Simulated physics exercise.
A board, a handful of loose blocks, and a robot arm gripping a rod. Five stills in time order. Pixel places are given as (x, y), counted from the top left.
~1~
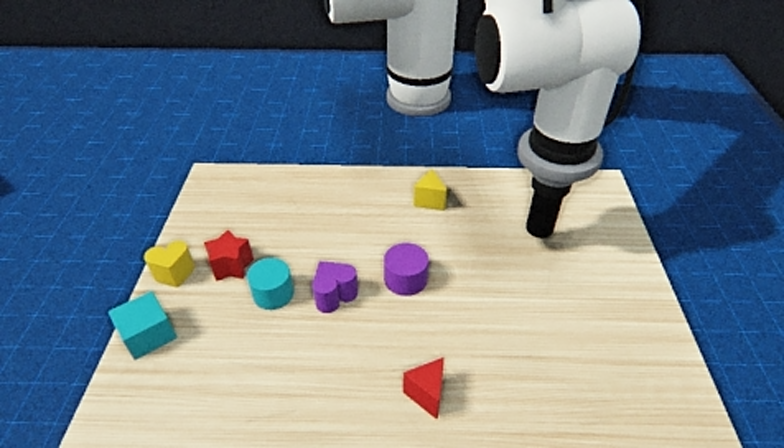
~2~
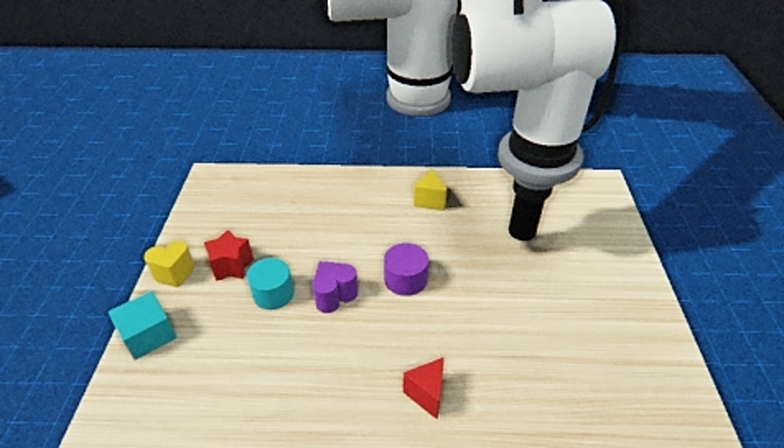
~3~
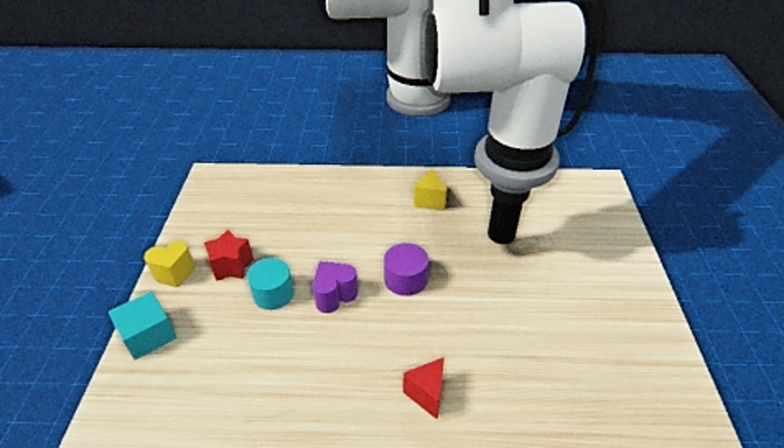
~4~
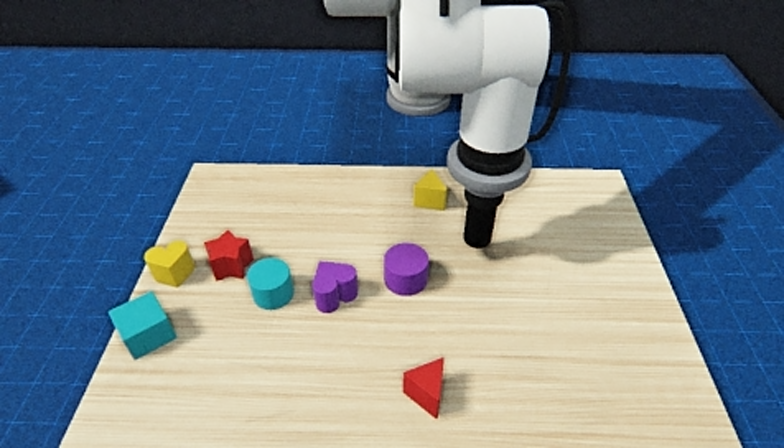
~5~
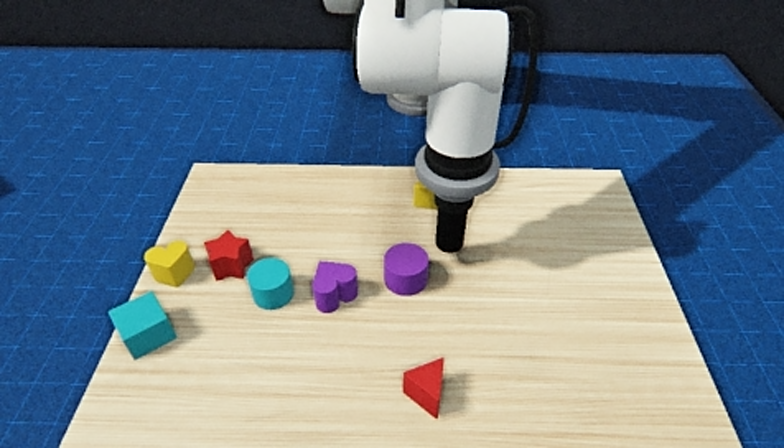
To begin with, a robot arm holds a dark rod upright near the right side of a wooden board scattered with colourful blocks. The arm then moves steadily left, carrying the rod past the yellow triangle to just right of the purple circle, while the blocks stay still.
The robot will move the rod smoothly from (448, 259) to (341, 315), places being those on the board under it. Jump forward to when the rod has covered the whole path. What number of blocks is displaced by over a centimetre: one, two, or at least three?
Most likely three or more.
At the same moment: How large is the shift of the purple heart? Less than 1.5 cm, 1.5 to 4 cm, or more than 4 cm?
The move is long, over 4 cm.
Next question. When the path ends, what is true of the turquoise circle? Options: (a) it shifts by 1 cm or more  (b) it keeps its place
Choice a: It shifts by 1 cm or more.
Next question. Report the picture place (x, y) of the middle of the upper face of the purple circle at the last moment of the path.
I'd expect the centre of its top face to be at (307, 317).
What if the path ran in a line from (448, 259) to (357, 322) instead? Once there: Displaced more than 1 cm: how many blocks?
It shifts three blocks or more.
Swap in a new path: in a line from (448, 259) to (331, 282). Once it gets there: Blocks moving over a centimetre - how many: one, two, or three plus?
It shifts two blocks.
The first path, step by step. One third of the way, rod at (415, 262); purple circle at (382, 270).
Two thirds of the way, rod at (379, 281); turquoise circle at (261, 272); purple heart at (295, 284), turned 25° clockwise; purple circle at (343, 289).
At the end, rod at (340, 300); turquoise circle at (254, 271); purple heart at (268, 301), turned 90° clockwise; purple circle at (307, 317).
